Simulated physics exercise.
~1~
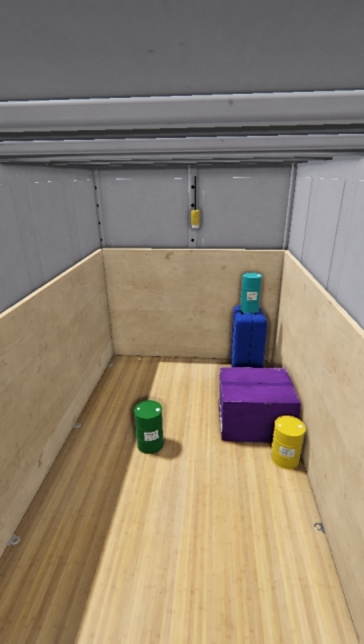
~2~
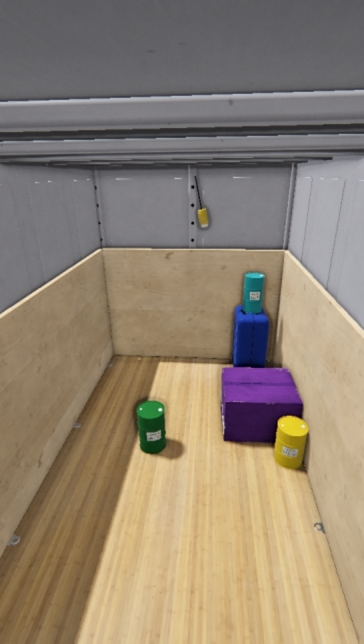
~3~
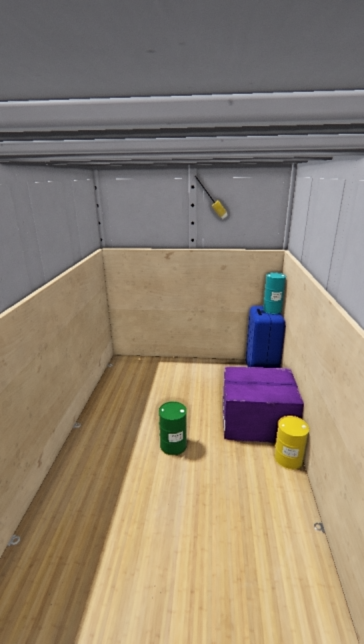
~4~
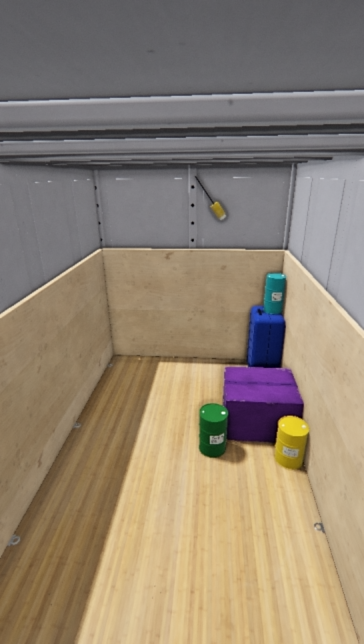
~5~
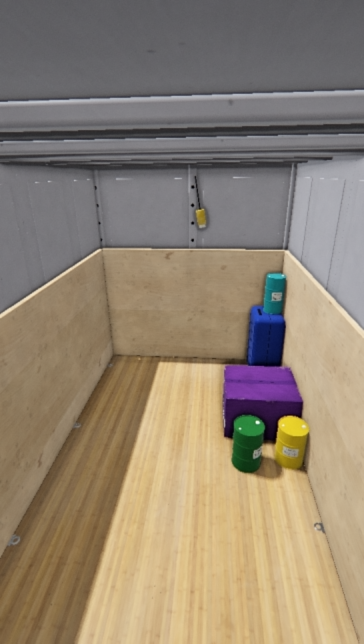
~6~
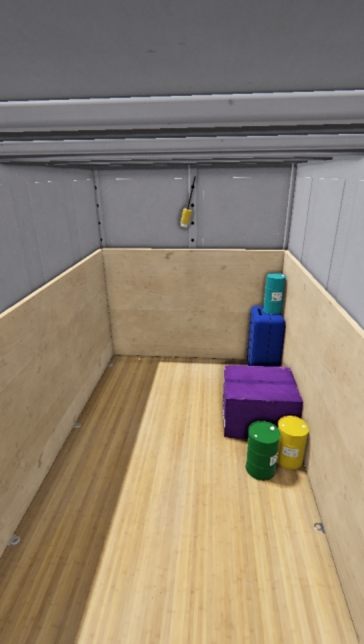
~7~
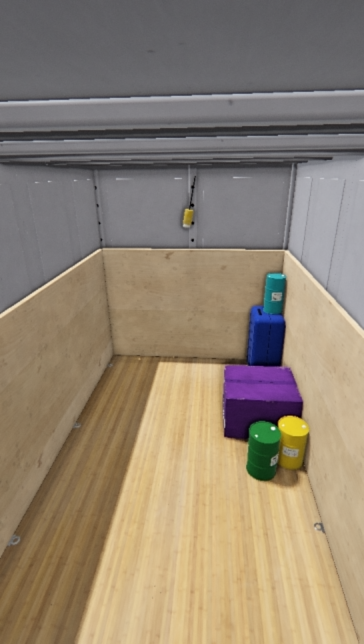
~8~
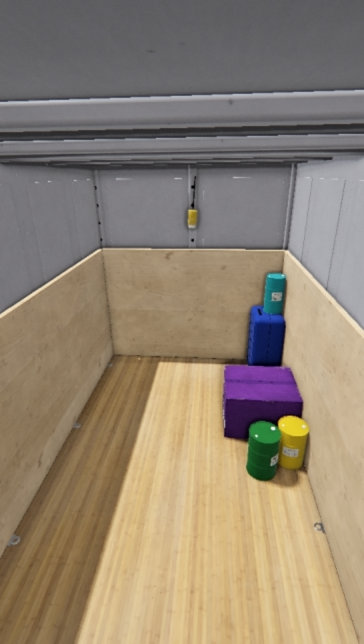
The clip shows a van's load bay where a green canister slides right across the floor to rest beside a yellow one, while a blue case with a turquoise canister on top shifts slightly right; the purple box and yellow canister stay in place, and everything ends upright.
